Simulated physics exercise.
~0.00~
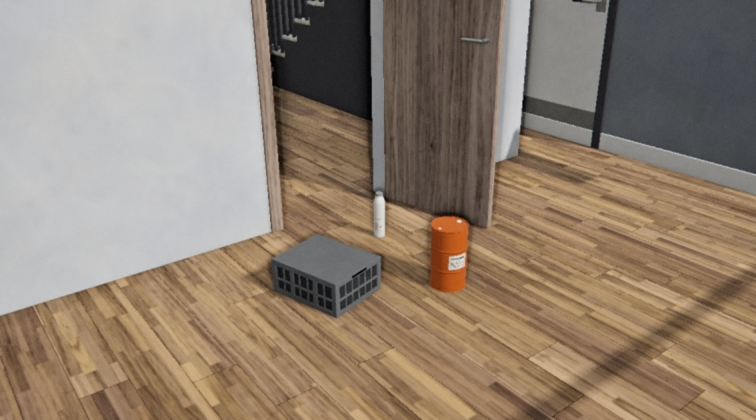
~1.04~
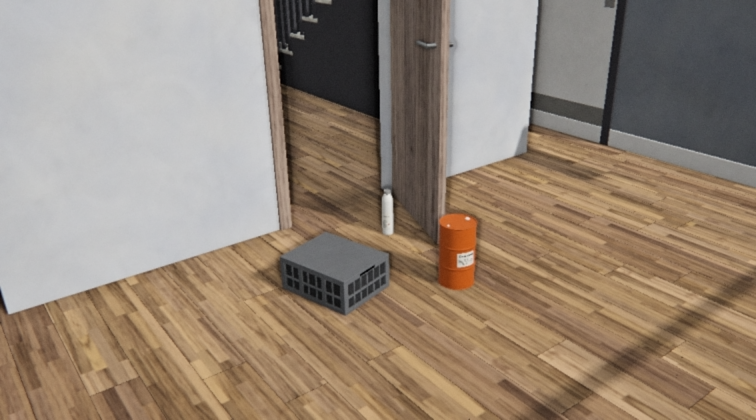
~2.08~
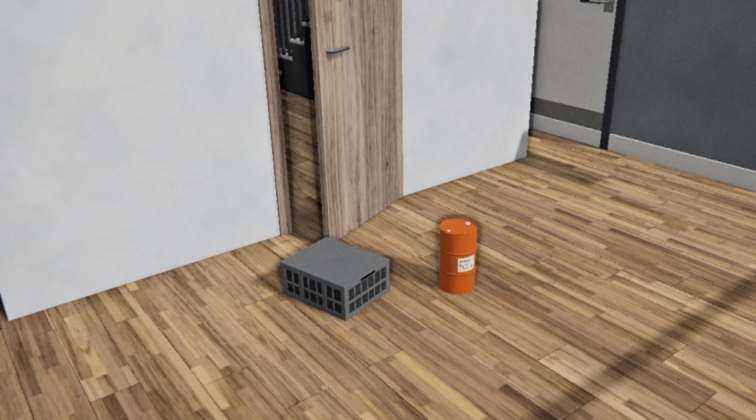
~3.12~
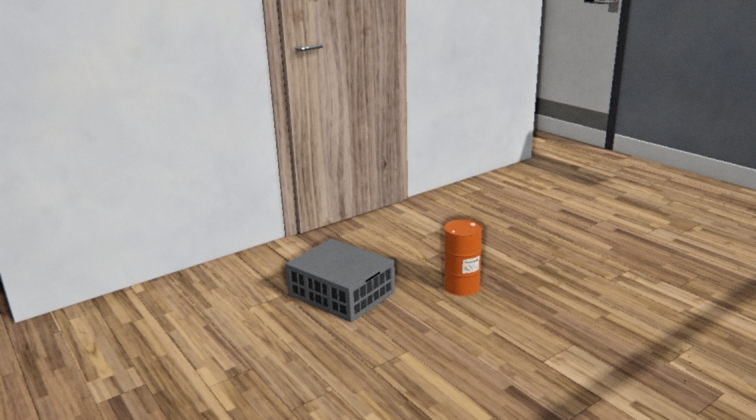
Wooden door swinging fully shut, hiding a white bottle from view, while a grey crate and orange canister stay on the floor.
